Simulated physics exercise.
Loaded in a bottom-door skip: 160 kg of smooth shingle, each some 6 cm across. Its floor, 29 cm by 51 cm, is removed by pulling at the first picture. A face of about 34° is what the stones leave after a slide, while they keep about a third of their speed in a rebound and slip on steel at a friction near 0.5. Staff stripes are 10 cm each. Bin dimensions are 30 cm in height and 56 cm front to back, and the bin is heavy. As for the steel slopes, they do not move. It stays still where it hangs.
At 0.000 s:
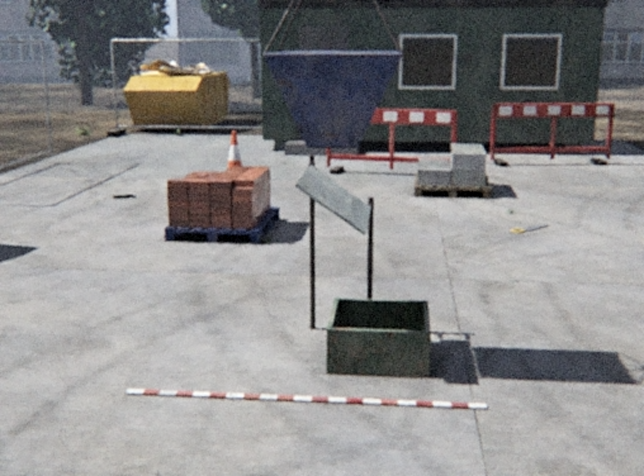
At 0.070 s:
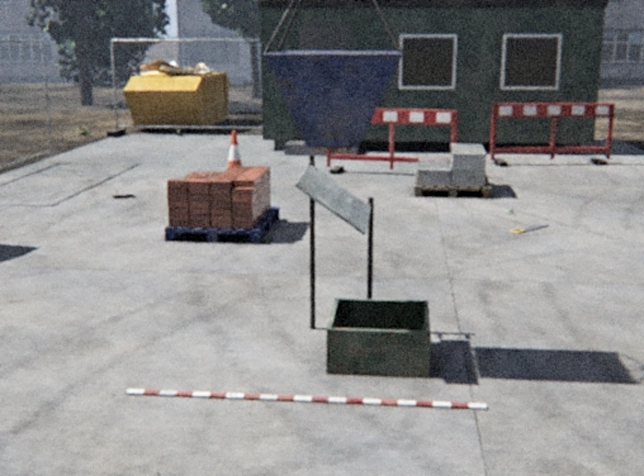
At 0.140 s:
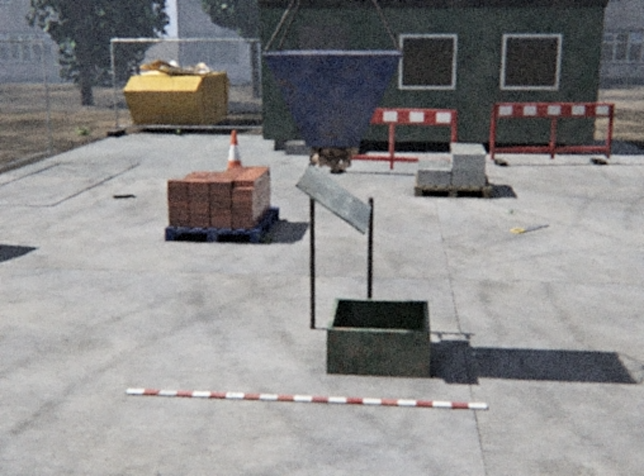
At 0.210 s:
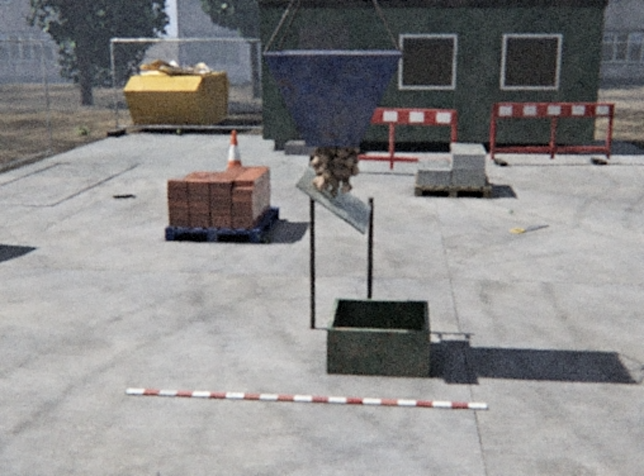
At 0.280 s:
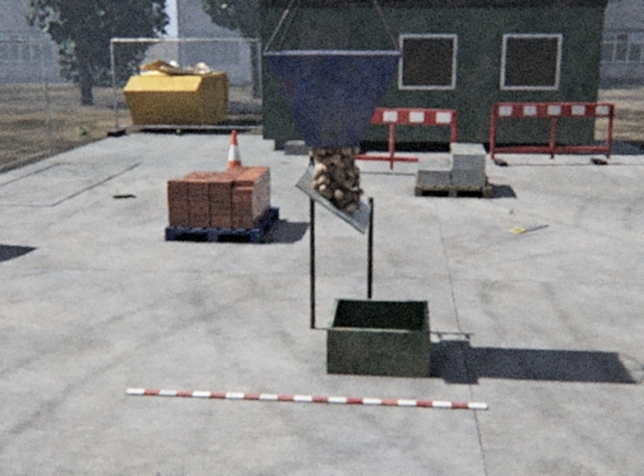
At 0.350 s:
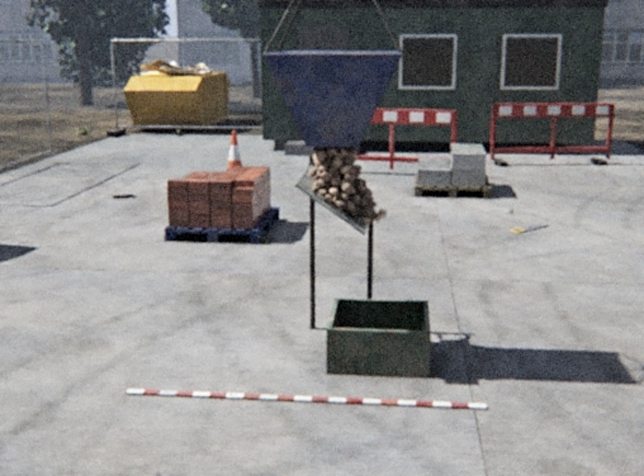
Brownish stones dropped from the bottom of a blue hanging skip onto a tilted metal sheet on posts, then slid down it to the right, bunching near its lower edge above a green bin.
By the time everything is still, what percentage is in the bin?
About 18 per cent is there.
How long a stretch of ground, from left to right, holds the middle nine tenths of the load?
Spread, left to right, approx 130 cm.
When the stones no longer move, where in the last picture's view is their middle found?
Pixel position of the middle approx (461, 358).
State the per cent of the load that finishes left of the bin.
I'd put it at roughly 0 in a hundred.
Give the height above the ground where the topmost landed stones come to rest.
Max stone height at rest approx 16 cm.
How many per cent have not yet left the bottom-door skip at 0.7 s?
Roughly 25 percent is held.
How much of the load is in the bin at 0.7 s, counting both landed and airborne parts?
Near 20 percent at that time.
After 0.7 s, 24 % in the bottom-door skip, 33 % on the steel, 1 % falling or lying left of the bin, 22 % falling or lying in the bin, 21 % falling or lying beside or right of the bin; the stones farthest right are at (480, 337).
After 1.1 s, 0 % in the bottom-door skip, 15 % on the steel, 24 % falling or lying in the bin, 61 % falling or lying beside or right of the bin; the stones farthest right are at (561, 360).
After 1.7 s, 0 % in the bottom-door skip, 18 % falling or lying in the bin, 82 % falling or lying beside or right of the bin.
After 2.6 s, 0 % in the bottom-door skip, 18 % falling or lying in the bin, 82 % falling or lying beside or right of the bin.
After 4.5 s, 0 % in the bottom-door skip, 18 % in the bin, 82 % beside or right of the bin.
